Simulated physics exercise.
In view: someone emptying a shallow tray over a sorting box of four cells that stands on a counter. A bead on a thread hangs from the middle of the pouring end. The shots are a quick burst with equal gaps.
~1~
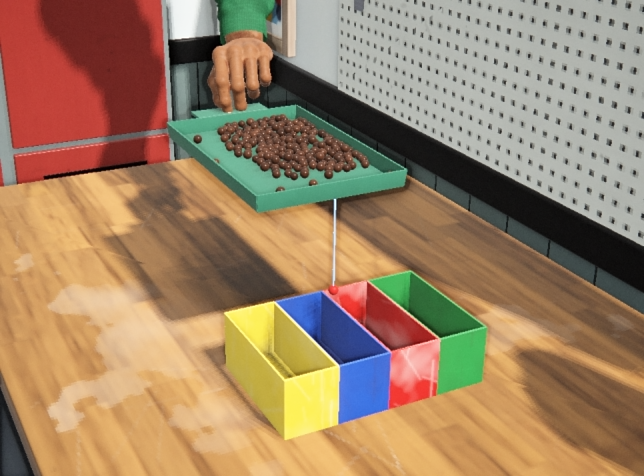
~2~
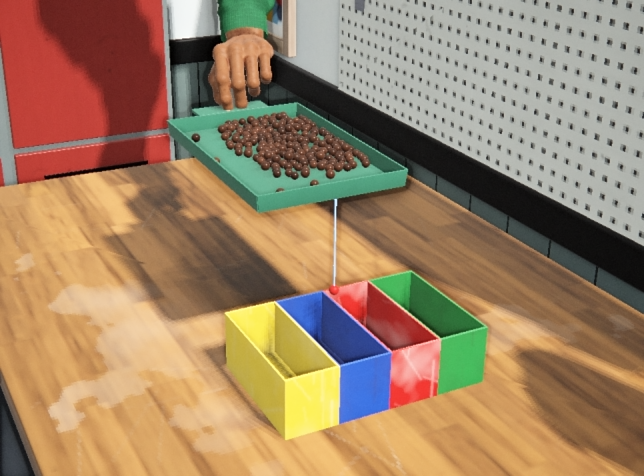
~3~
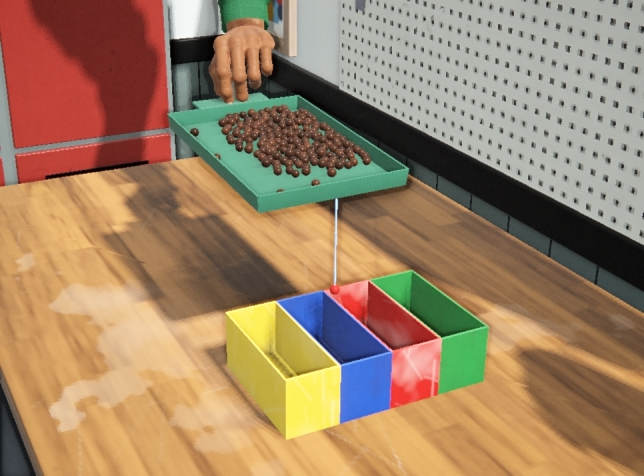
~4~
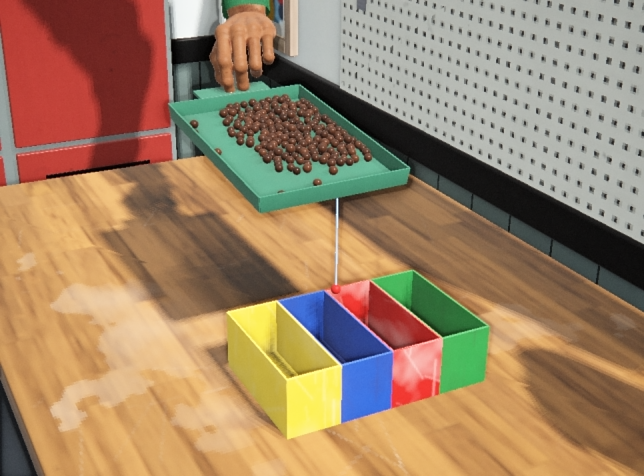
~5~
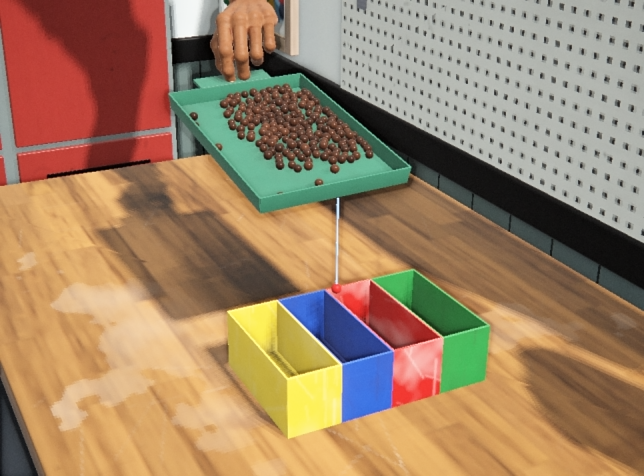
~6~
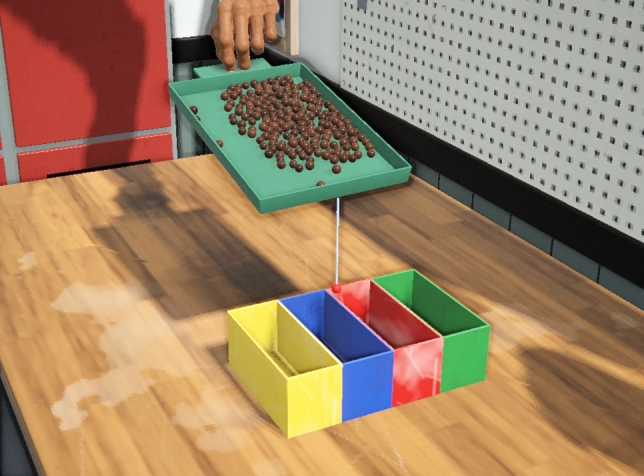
The clip shows a hand holding a green tray of small brown balls above yellow, blue, red and green compartments on a wooden counter; the hand raises the tray's far end, gradually steepening its slant while a thread hangs beneath.
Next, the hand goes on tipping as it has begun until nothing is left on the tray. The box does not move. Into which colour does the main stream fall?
Fullest: The yellow cell.
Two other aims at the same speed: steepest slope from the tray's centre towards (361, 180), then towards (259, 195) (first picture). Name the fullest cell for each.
One: Green. Two: That yellow cell.
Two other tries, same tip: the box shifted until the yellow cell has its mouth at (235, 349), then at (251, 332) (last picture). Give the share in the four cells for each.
About 100 and 90 per cent.
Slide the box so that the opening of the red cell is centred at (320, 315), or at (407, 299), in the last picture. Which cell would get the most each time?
In turn: The cell in blue; yellow.
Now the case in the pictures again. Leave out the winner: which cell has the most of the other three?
In second place: That blue cell.
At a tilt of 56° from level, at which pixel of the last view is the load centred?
Close to (316, 158).
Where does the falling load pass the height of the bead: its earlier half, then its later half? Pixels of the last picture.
Around (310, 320) and then (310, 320).
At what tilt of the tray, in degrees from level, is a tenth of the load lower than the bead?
Roughly 85°.
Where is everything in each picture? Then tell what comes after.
In the first picture, corners of the pouring end near (258, 195) and (404, 169), level; middle of the load near (293, 146), chocolate balls; bead on its thread near (333, 290); yellow cell near (311, 397); blue cell near (364, 382); red cell near (414, 369); green cell near (462, 355).
In the second picture, corners of the pouring end near (258, 195) and (405, 169), level; middle of the load near (293, 144).
In the third picture, corners of the pouring end near (259, 196) and (406, 168), tipped barely, lowest at the left corner; middle of the load near (294, 140).
In the fourth picture, corners of the pouring end near (260, 196) and (407, 168), tipped a little, lowest at the left corner; middle of the load near (295, 133), only a few on the move.
In the fifth picture, corners of the pouring end near (261, 197) and (408, 167), tipped a little, lowest at the left corner; middle of the load near (296, 126), a little on the move.
In the sixth picture, corners of the pouring end near (261, 198) and (409, 166), tipped a little, lowest at the left corner; middle of the load near (297, 120), near half on the move; yellow cell near (315, 395); blue cell near (367, 381); red cell near (417, 367); green cell near (465, 354).
Shortly afterwards, tray tipped steeply; all but a few on the tray; only a few in the yellow cell; only a few in the blue cell; only a few in the green cell; only a few falling or outside the box.
Next, tray tipped right over; near a quarter on the tray; near a quarter in the yellow cell; near a quarter in the blue cell; a little in the red cell; only a few in the green cell; near a quarter falling or outside the box.
Some moments later, tray tipped past a quarter turn; near half in the yellow cell; near a quarter in the blue cell; a little in the red cell; only a few in the green cell; a little falling or outside the box.
In the end, tray tipped past a quarter turn; near half in the yellow cell; near a quarter in the blue cell; a little in the red cell; only a few in the green cell; a little outside the box.
